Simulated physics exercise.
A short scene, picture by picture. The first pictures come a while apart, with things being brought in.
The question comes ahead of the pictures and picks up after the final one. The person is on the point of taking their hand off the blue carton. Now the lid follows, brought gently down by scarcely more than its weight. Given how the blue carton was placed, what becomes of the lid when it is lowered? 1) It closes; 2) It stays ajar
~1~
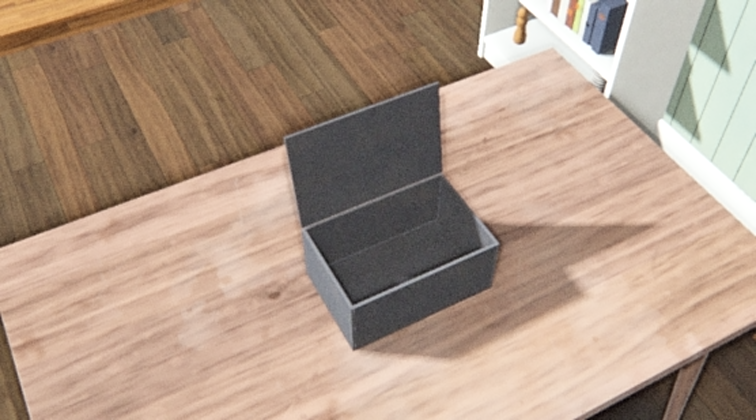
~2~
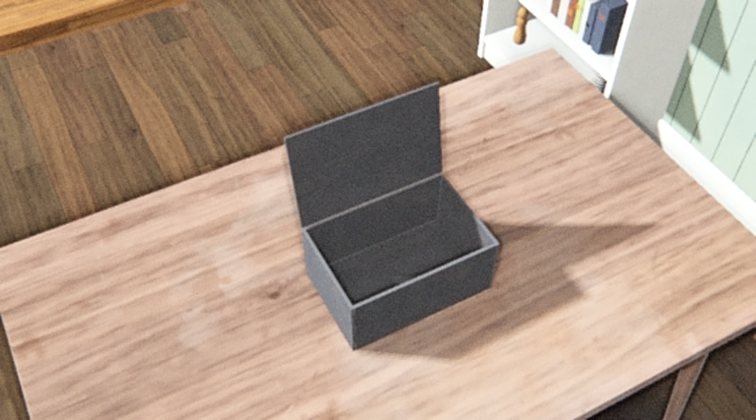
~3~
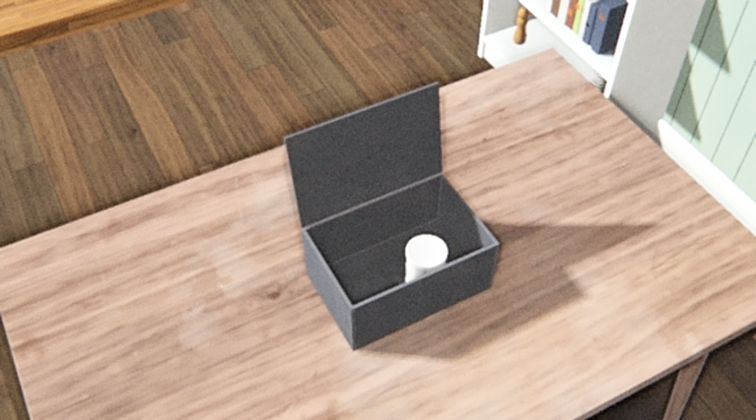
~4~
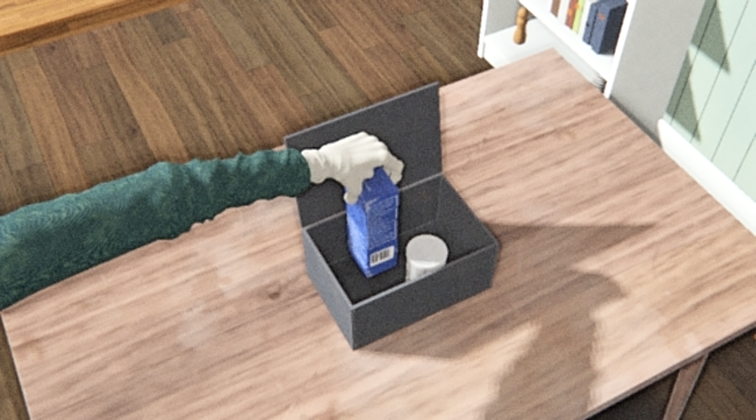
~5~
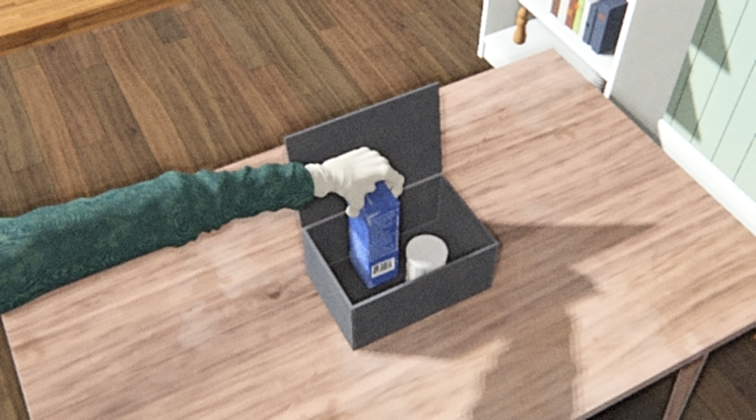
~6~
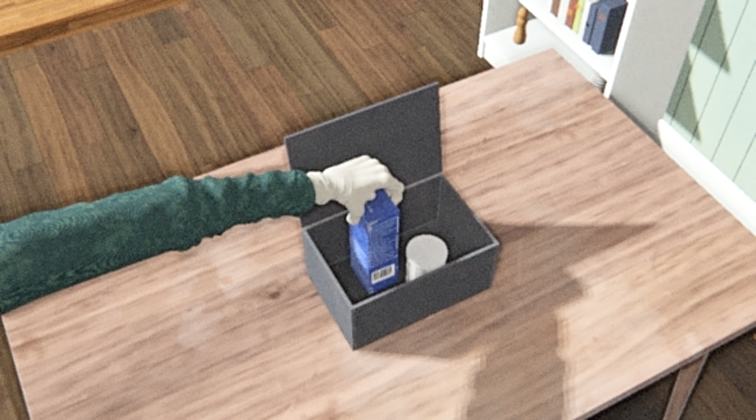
(2) It stays ajar.
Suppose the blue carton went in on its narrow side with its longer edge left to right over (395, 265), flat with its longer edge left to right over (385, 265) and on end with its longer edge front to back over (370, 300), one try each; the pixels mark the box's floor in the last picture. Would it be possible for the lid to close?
Okay, so first it closes properly, then it closes properly, and last it doesn't close.
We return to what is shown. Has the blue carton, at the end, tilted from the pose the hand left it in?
As it turns out, it keeps its original angle.
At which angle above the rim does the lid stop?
It stays some 70° above the rim.
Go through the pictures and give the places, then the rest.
In the first picture, the last thing is not in view yet.
In the second picture, the last thing is not in view yet.
In the third picture, the last thing is not in view yet; white tin (425, 269).
The fourth picture shows coming down; blue carton (372, 221); white tin (425, 269).
The fifth picture shows coming down; blue carton (374, 233); white tin (425, 269).
The sixth picture shows put in, still held; blue carton (374, 240); white tin (425, 269).
Then, 1.20 s past the last view, lid starting down.
Then, 2.40 s past the last view, lid 70° above the rim.
Finally, lid 71° above the rim; both still in place. Final places as the last picture's camera would see them, blue carton near (374, 240).
